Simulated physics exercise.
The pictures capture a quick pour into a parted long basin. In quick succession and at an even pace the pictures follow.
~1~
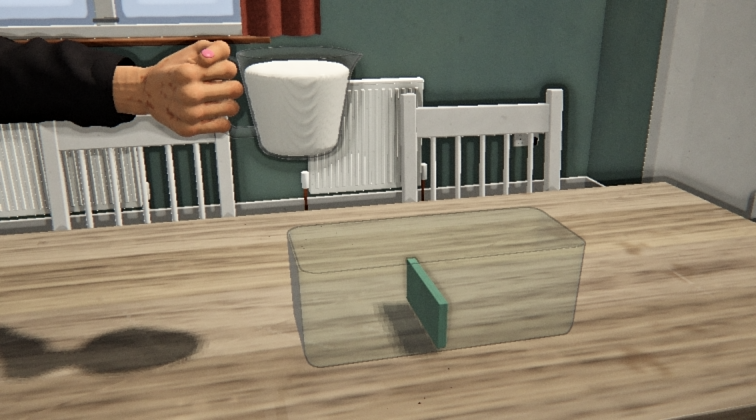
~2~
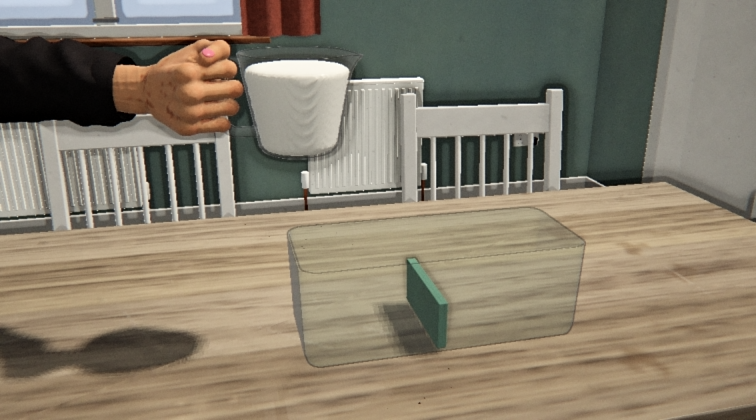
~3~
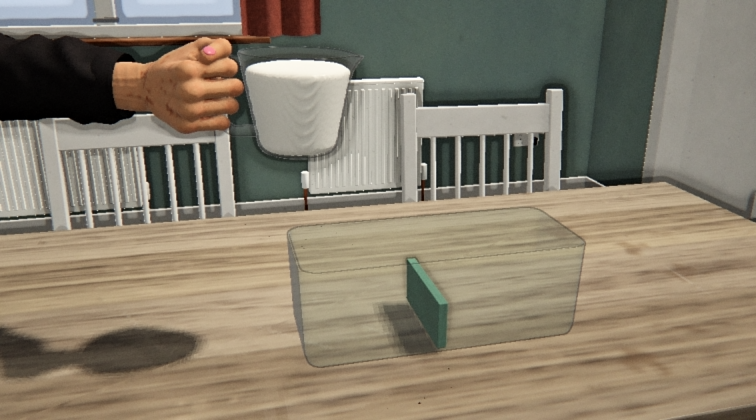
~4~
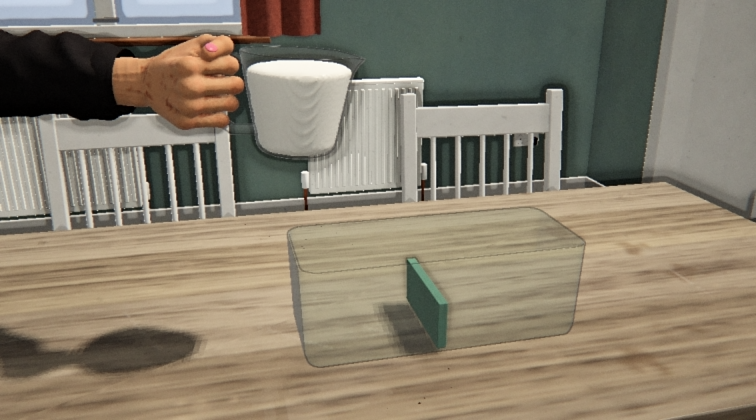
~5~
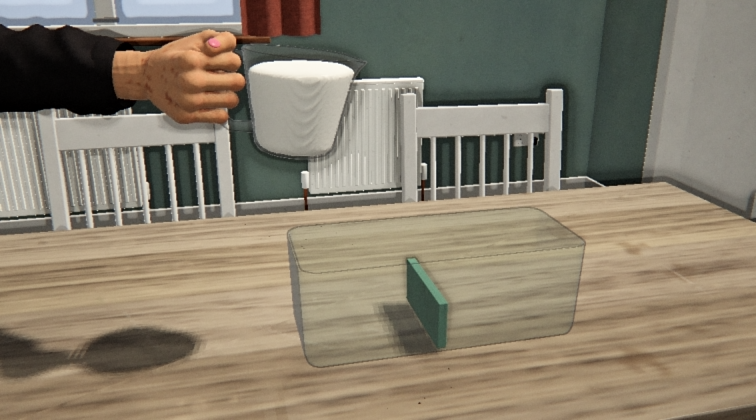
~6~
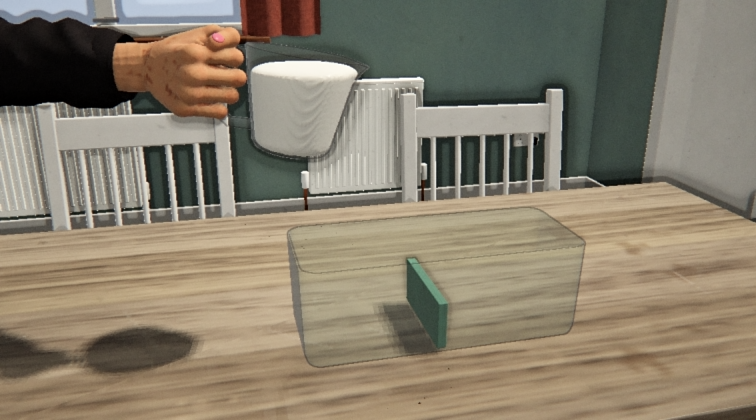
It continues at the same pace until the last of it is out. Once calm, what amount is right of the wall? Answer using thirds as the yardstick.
Between a third and two thirds of it.
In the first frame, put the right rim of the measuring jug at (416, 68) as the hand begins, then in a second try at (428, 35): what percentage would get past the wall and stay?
Roughly 95 per cent, and 95 per cent.
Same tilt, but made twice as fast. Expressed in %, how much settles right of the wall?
25 per cent or thereabouts.
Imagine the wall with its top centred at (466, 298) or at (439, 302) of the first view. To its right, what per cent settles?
Around 15 per cent for the first, around 35 per cent for the second.
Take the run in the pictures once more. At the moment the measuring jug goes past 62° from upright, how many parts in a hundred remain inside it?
It still holds close to 70 per cent at that lean.
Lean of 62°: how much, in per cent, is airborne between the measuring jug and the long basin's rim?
Roughly 20 per cent.
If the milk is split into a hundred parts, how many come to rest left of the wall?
Something like 55 per cent, roughly.
A moment on, the measuring jug is tipped part way and 69 per cent is still to pour, 3 is left of the wall and 6 right of it.
Next, the measuring jug is tipped on its side and 11 per cent is still to pour, 30 is left of the wall and 43 right of it.
Then the measuring jug is tipped right over and 0 per cent is still to pour, 54 is left of the wall and 44 right of it.
Later the measuring jug is tipped right over and 0 per cent is still to pour, 54 is left of the wall and 44 right of it.
Finally, 54 per cent lies left of the wall, 44 right of it and 2 outside.
